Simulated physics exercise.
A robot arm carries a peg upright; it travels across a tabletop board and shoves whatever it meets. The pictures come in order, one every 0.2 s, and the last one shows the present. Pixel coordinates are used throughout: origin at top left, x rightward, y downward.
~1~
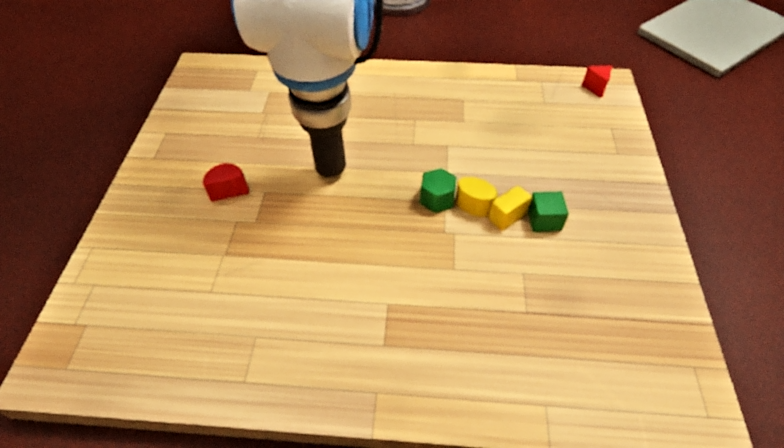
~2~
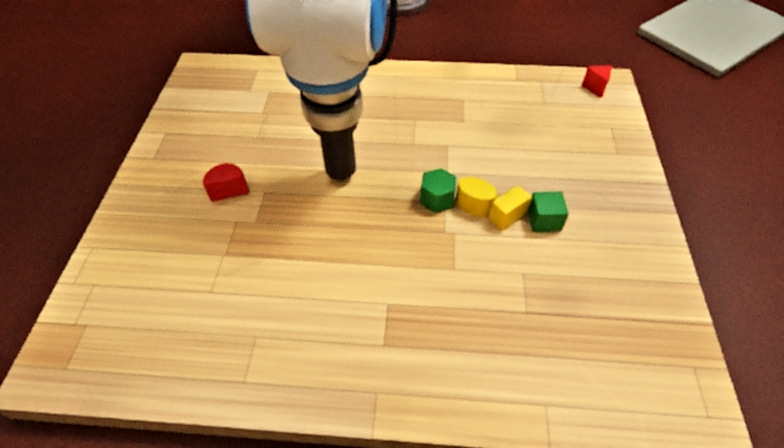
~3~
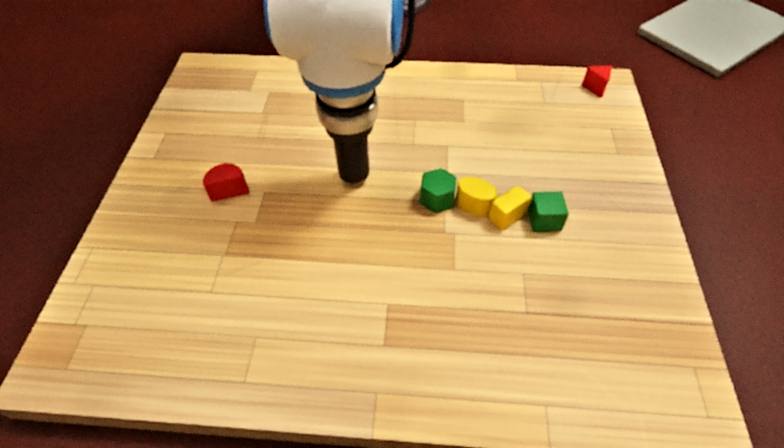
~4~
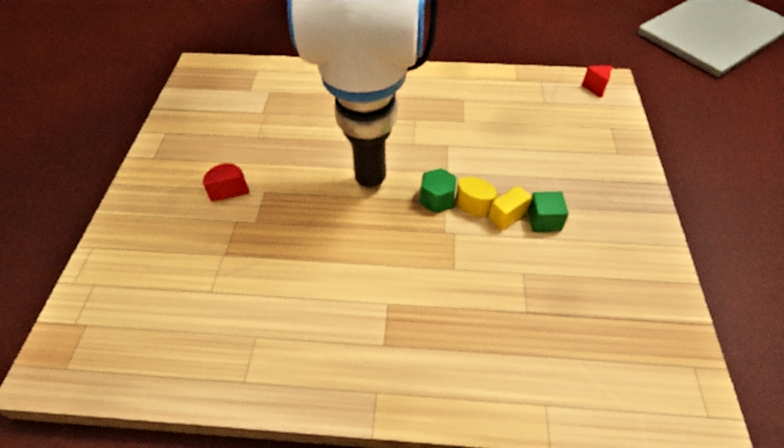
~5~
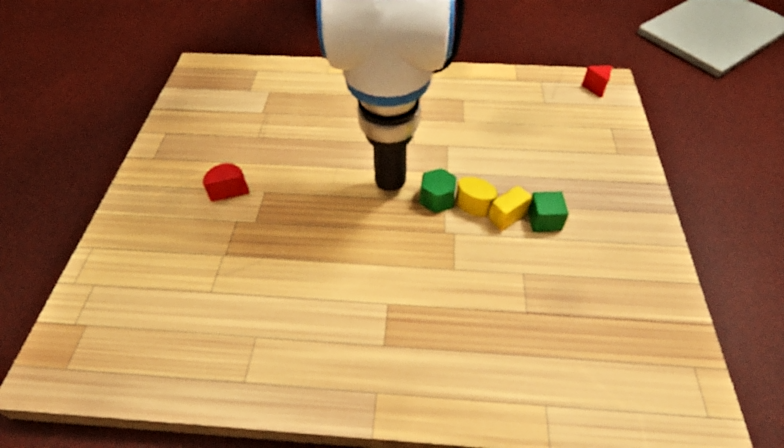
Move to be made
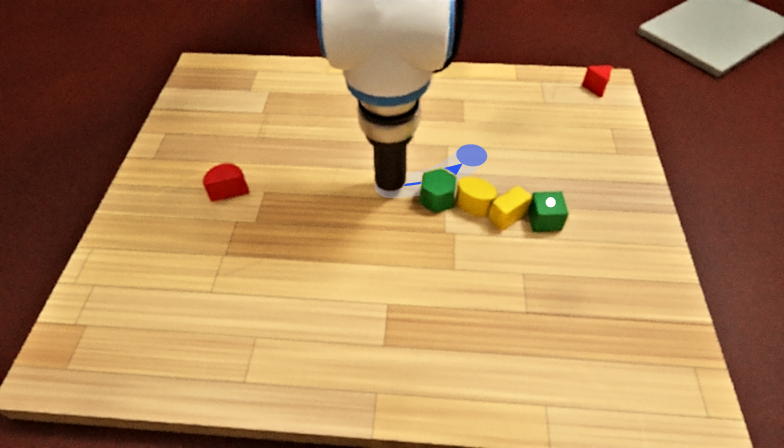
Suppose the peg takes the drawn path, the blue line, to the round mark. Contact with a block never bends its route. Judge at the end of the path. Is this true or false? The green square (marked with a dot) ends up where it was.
Verdict: True.
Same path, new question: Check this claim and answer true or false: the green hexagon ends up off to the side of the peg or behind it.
That is true.
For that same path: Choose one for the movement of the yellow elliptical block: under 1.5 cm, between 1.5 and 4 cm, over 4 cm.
Between 1.5 and 4 cm.
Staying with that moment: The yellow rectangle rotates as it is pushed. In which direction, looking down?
Looking from above, the answer is counterclockwise.
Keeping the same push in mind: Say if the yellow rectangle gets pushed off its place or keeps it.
It is carried off its spot.
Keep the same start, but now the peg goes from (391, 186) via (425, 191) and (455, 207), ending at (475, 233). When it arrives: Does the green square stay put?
No, that is not what happens.
The drawn path runs from (391, 186) through (423, 182) and (451, 172) to (472, 155); the dot is on the green square.
The first path, step by step. One third of the way, peg (424, 177); green hexagon (452, 182), turned 20° clockwise; yellow elliptical block (488, 194); yellow rectangle (519, 203), turned 25° anticlockwise.
Two thirds of the way, peg (453, 166); green hexagon (461, 180), turned 55° clockwise; yellow elliptical block (495, 200); yellow rectangle (525, 206), turned 50° anticlockwise.
At the end, peg (473, 150); green hexagon (461, 180), turned 55° clockwise; yellow elliptical block (495, 200); yellow rectangle (525, 206), turned 50° anticlockwise; green square not moved.
